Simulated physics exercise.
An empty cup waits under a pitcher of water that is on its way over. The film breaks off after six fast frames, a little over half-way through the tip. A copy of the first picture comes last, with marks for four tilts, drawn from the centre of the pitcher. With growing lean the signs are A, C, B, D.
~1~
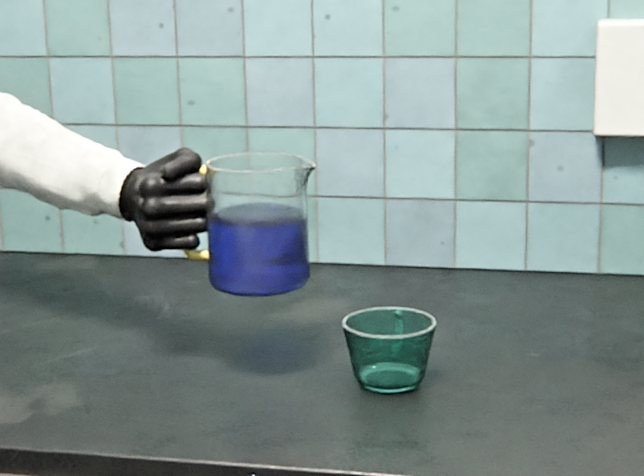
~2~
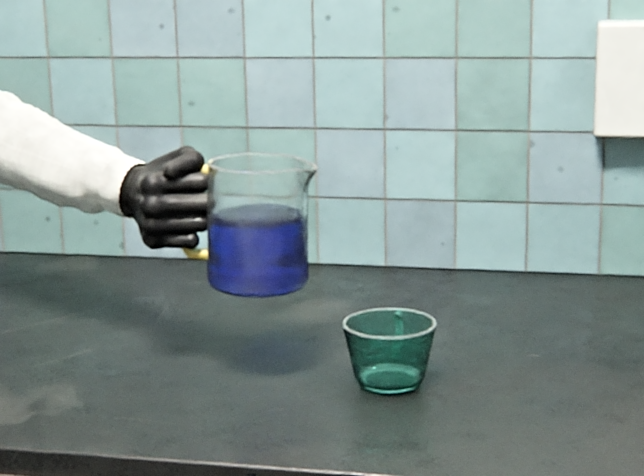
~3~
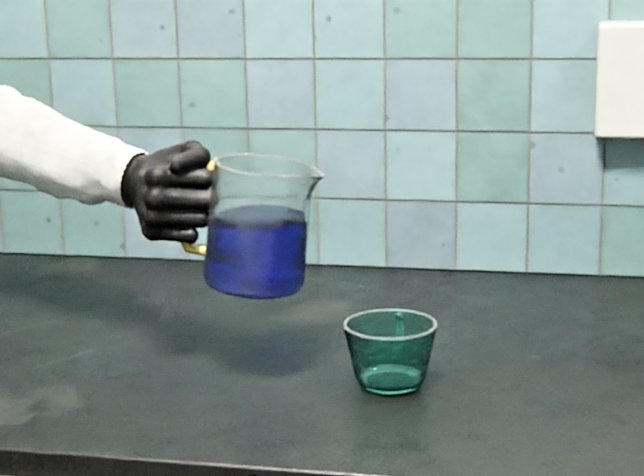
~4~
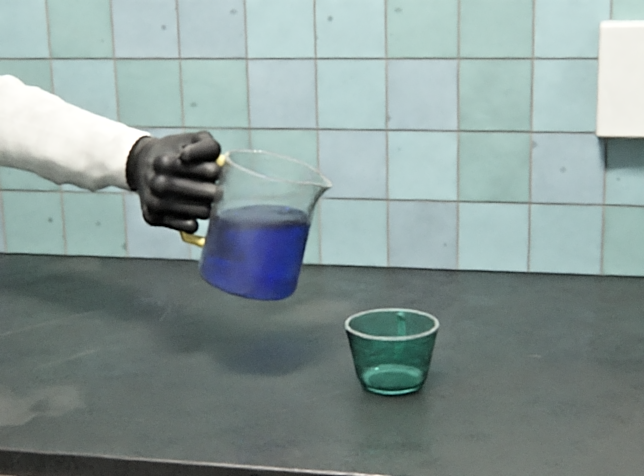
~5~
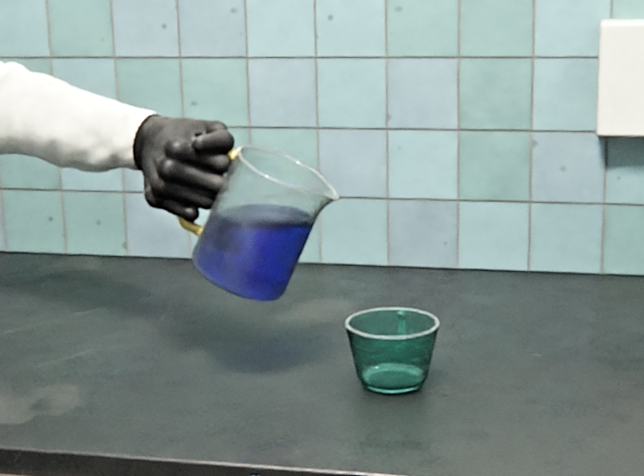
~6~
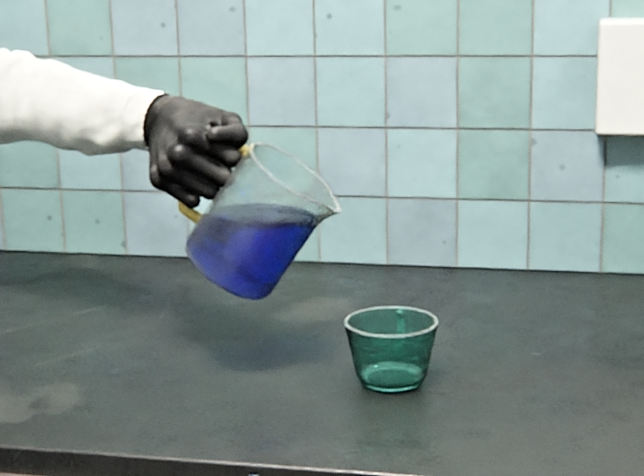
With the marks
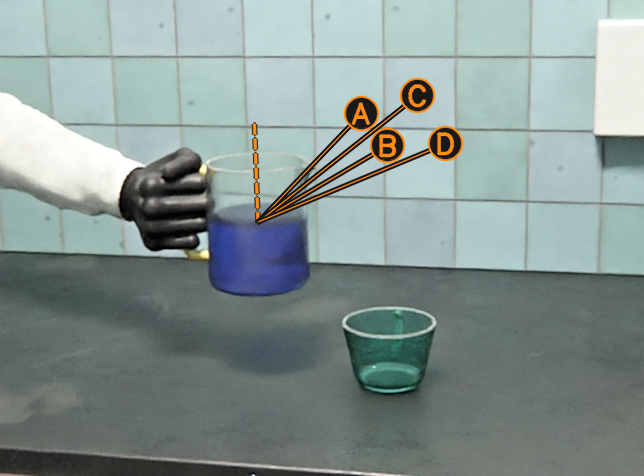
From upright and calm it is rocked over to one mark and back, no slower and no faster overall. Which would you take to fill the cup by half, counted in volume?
Best: D.
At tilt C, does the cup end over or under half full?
Under.
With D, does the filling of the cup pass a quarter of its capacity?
Yes.
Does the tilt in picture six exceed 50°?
No.
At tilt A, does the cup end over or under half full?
Under.
In orange, A at (349, 125); B at (372, 154); C at (403, 106); D at (430, 150).
For tilt A, nothing reaches the cup.
For tilt B, the cup ends with about 27 % of what it can hold.
For tilt C, the cup ends with about 9 % of what it can hold.
For tilt D, the cup ends with about 52 % of what it can hold.
